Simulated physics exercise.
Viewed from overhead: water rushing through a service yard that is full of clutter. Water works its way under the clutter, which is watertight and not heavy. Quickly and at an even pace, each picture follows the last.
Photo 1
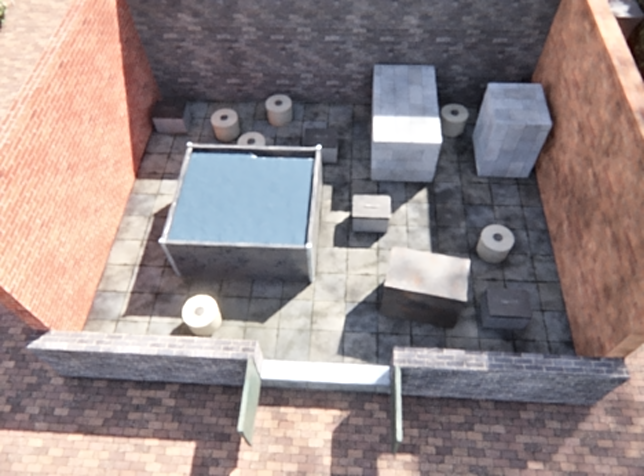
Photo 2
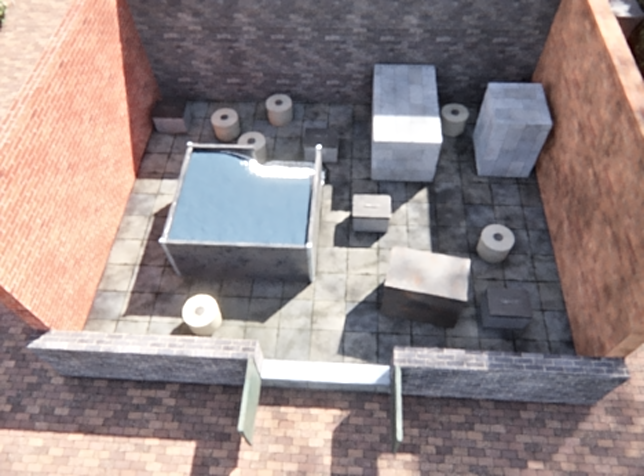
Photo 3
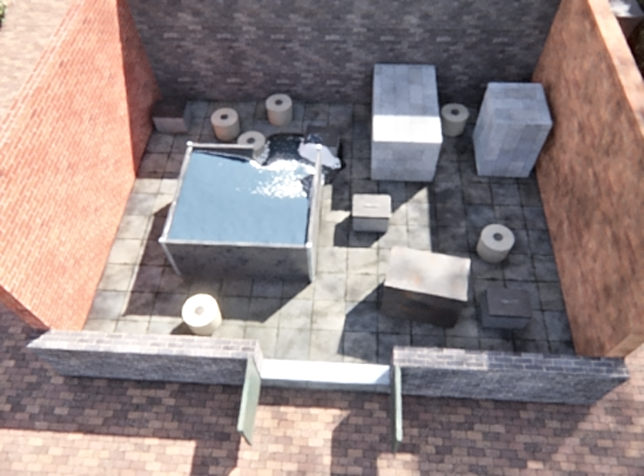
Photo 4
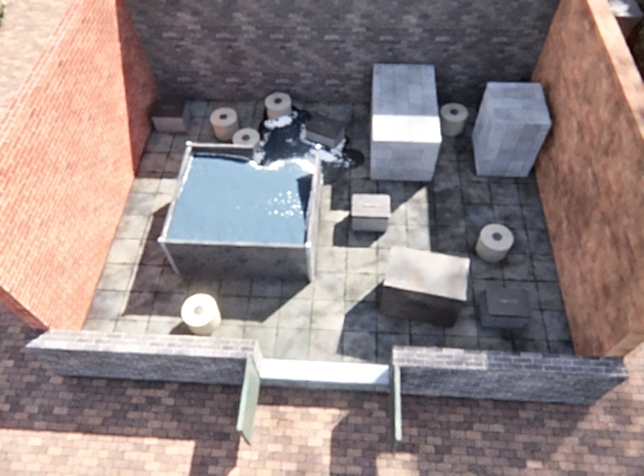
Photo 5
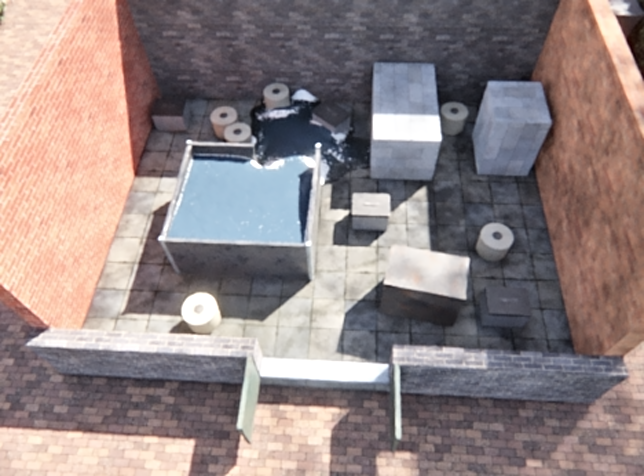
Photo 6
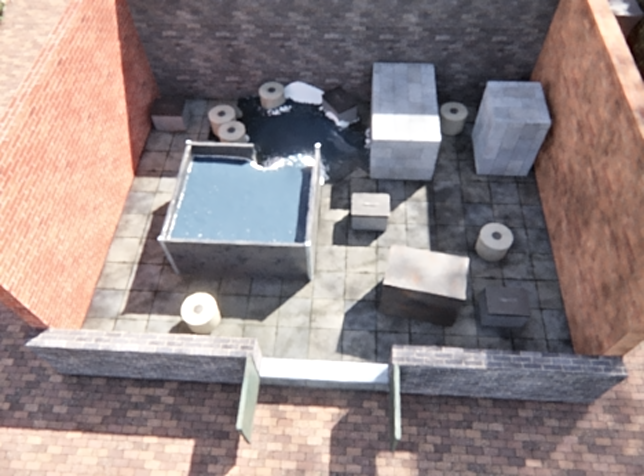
Water pours from a square tank's back corner and spreads, nudging a few nearby objects.
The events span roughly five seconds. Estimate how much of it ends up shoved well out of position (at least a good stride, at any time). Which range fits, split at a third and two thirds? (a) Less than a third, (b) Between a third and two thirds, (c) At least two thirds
Answer: B.
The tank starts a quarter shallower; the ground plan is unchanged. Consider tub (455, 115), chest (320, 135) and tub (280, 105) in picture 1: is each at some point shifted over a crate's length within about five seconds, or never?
Note, in sequence: Within that / past that mark / past that mark.
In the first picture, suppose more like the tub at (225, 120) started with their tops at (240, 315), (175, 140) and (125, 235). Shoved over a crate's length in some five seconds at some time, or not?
Here's how it goes: Never gets far, sent far off, and lastly sent far off.
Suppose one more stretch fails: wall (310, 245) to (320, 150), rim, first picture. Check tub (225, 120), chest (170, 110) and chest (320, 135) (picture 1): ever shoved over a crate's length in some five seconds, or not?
Object by object: Short of it, short of it, short of it.
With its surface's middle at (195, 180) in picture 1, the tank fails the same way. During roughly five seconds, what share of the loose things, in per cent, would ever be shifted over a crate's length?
Estimate: Near 70 per cent of them.
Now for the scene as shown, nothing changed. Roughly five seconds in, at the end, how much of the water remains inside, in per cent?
It comes out at 98 parts in a hundred.
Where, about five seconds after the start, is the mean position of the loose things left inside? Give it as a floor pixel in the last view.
The remaining things centre around (313, 237).
A moment on, 1 of 10 are well off their spots; 2 afloat.
Next, 2 of 10 are well off their spots; 2 afloat.
Later, 5 of 10 are well off their spots; 2 afloat.
In the end, 5 of 10 are well off their spots, and 5 have been at some point; 3 afloat.
